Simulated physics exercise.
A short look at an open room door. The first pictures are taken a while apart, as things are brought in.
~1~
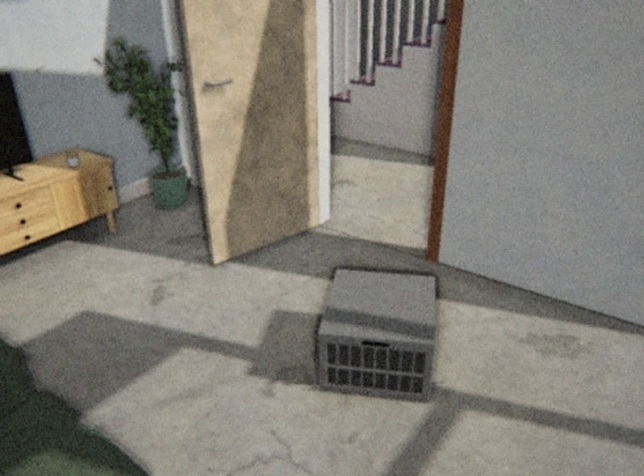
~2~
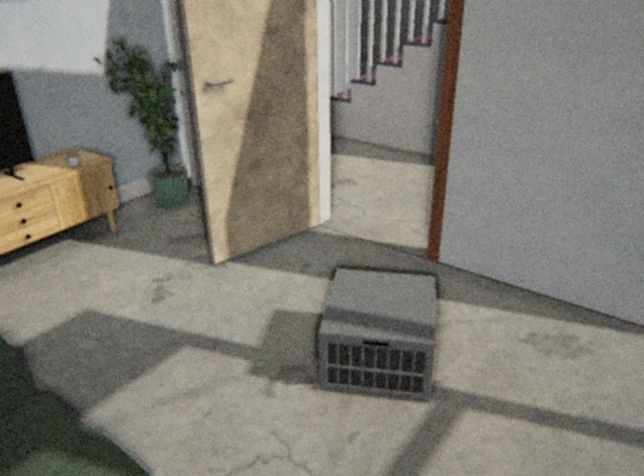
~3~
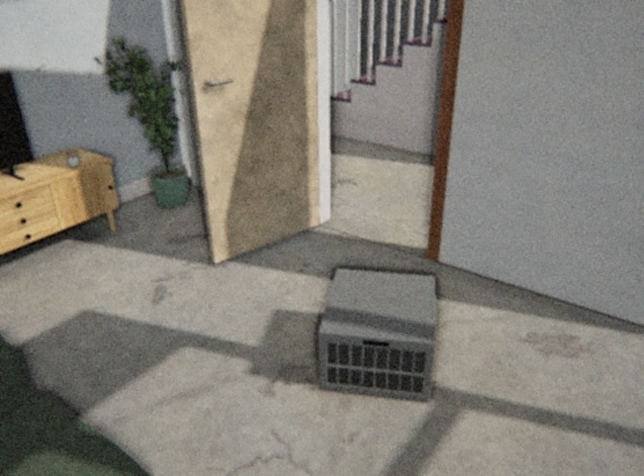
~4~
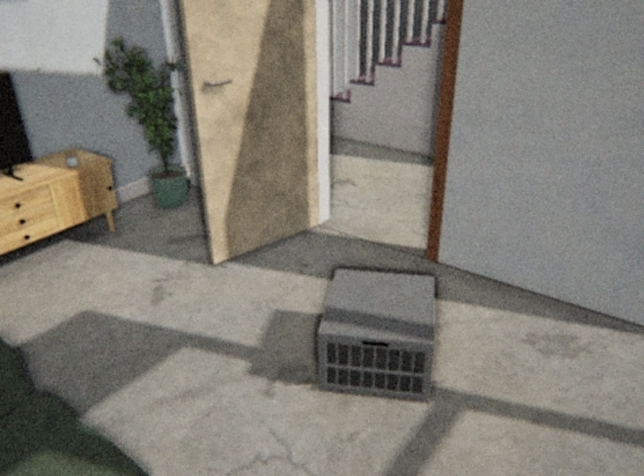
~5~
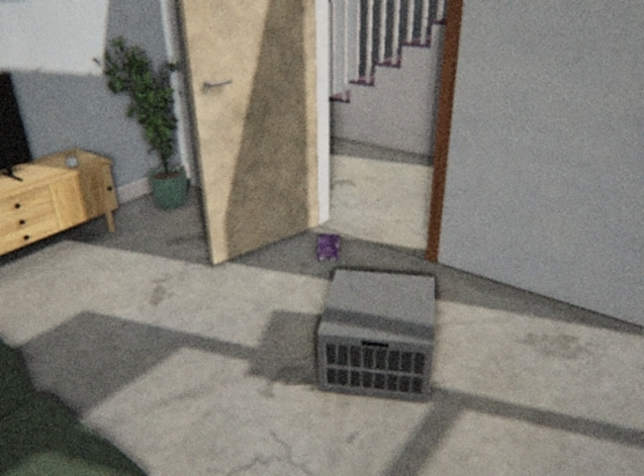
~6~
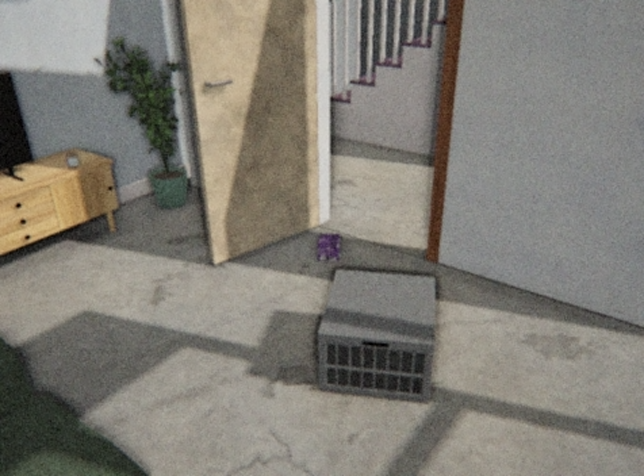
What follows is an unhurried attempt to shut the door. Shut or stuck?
Outcome: The door reaches the frame.
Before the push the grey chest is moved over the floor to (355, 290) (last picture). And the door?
Then it is blocked.
Then, 1.80 s past the last view, door at 52°; purple box displaced a little near (333, 247).
Then, 2.50 s past the last view, door at 26°; purple box displaced about its own width near (359, 242).
Finally, door at 0°; moved from the start, purple box; grey chest still in place. Final places as the last picture's camera would see them, purple box near (378, 232).
